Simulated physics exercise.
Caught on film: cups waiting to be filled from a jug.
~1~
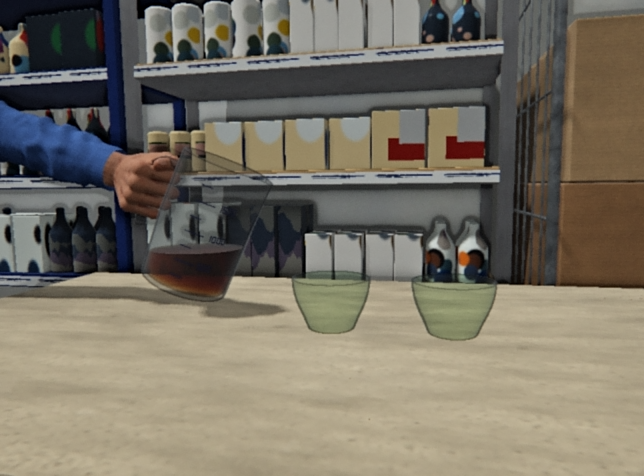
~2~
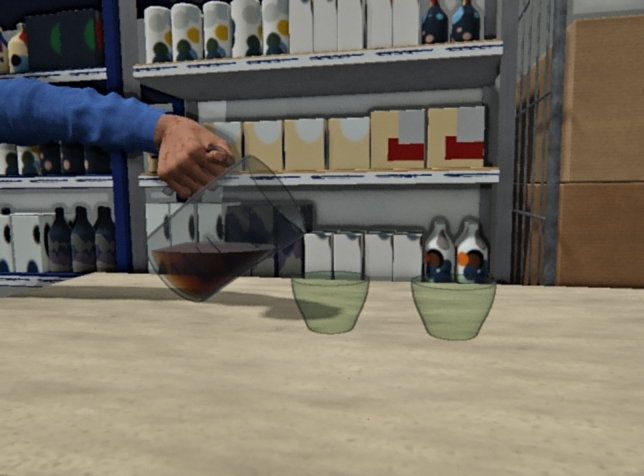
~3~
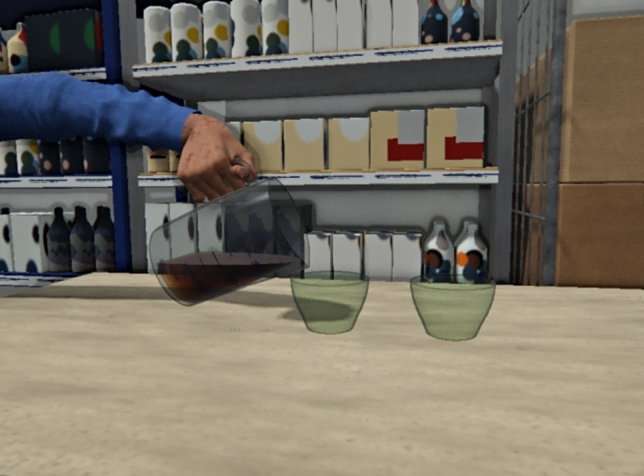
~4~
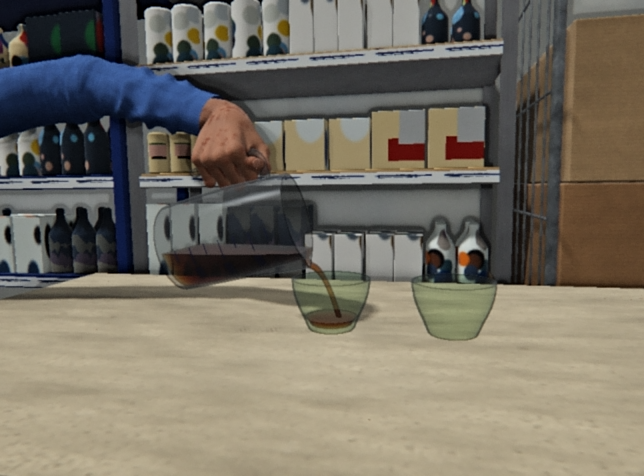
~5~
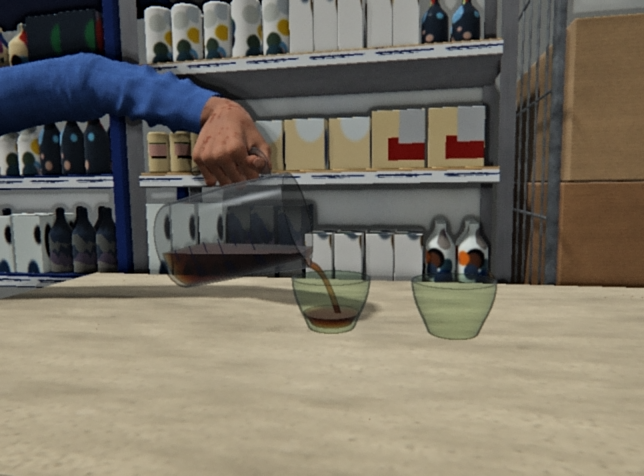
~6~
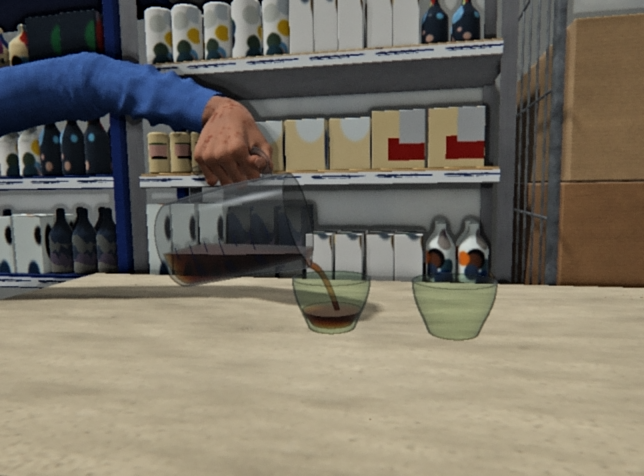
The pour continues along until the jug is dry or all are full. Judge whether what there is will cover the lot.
What there is will not cover the lot.
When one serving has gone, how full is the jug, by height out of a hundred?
It stands at around 10 per cent of its height.
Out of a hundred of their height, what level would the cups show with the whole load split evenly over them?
Shared level: Approx. 75 per cent.
Shortly, the first is about two thirds full.
Then, the first is done and the jug has about a third of its load.
At the finish, the jug is empty with one filled and the next at about two thirds of a serving.
